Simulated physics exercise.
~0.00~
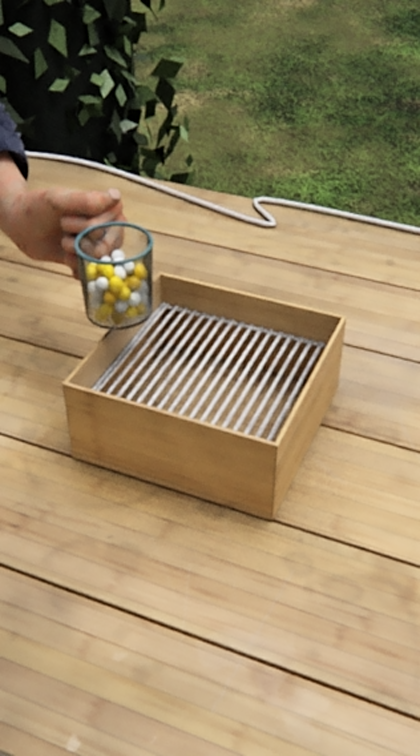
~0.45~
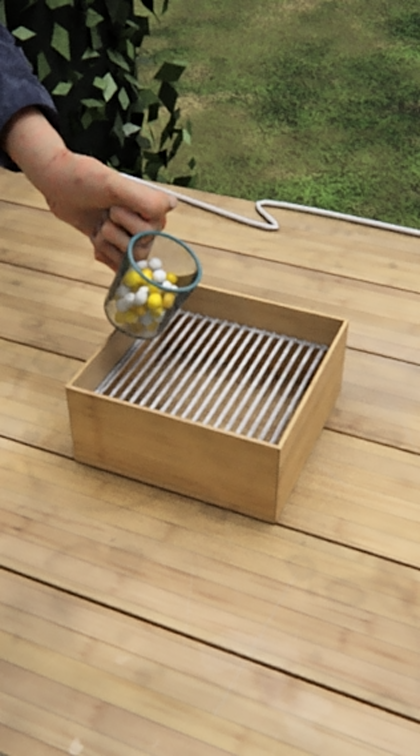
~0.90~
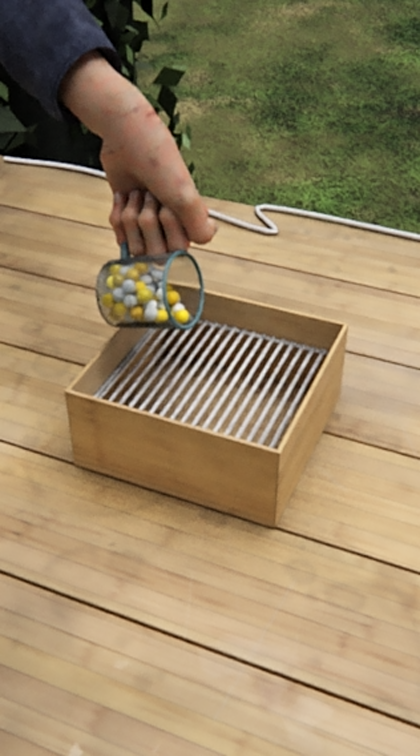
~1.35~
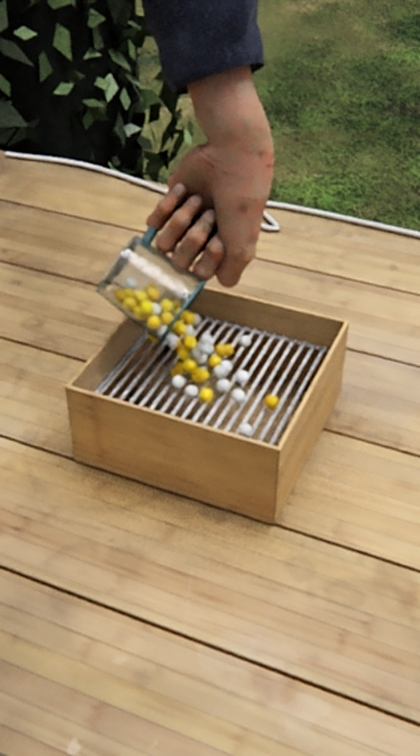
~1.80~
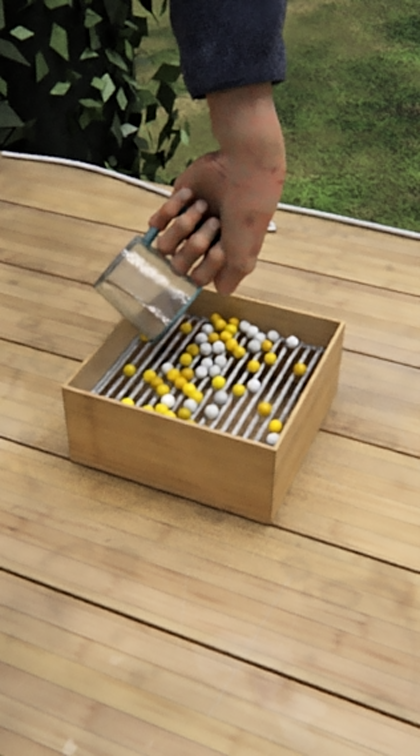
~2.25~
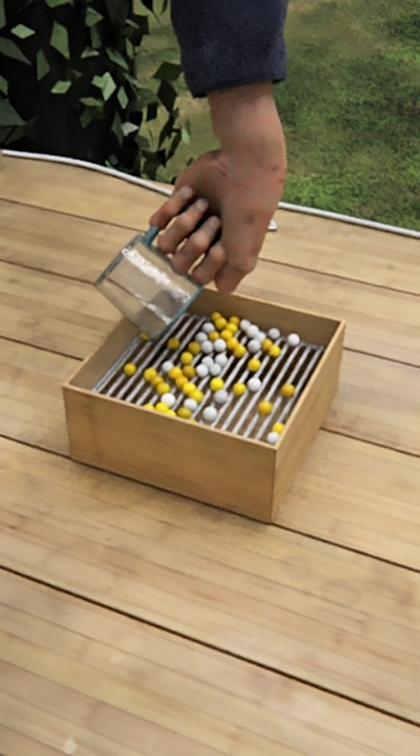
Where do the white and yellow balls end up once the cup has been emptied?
Both the white balls and the yellow balls end up resting on top of the metal grille.
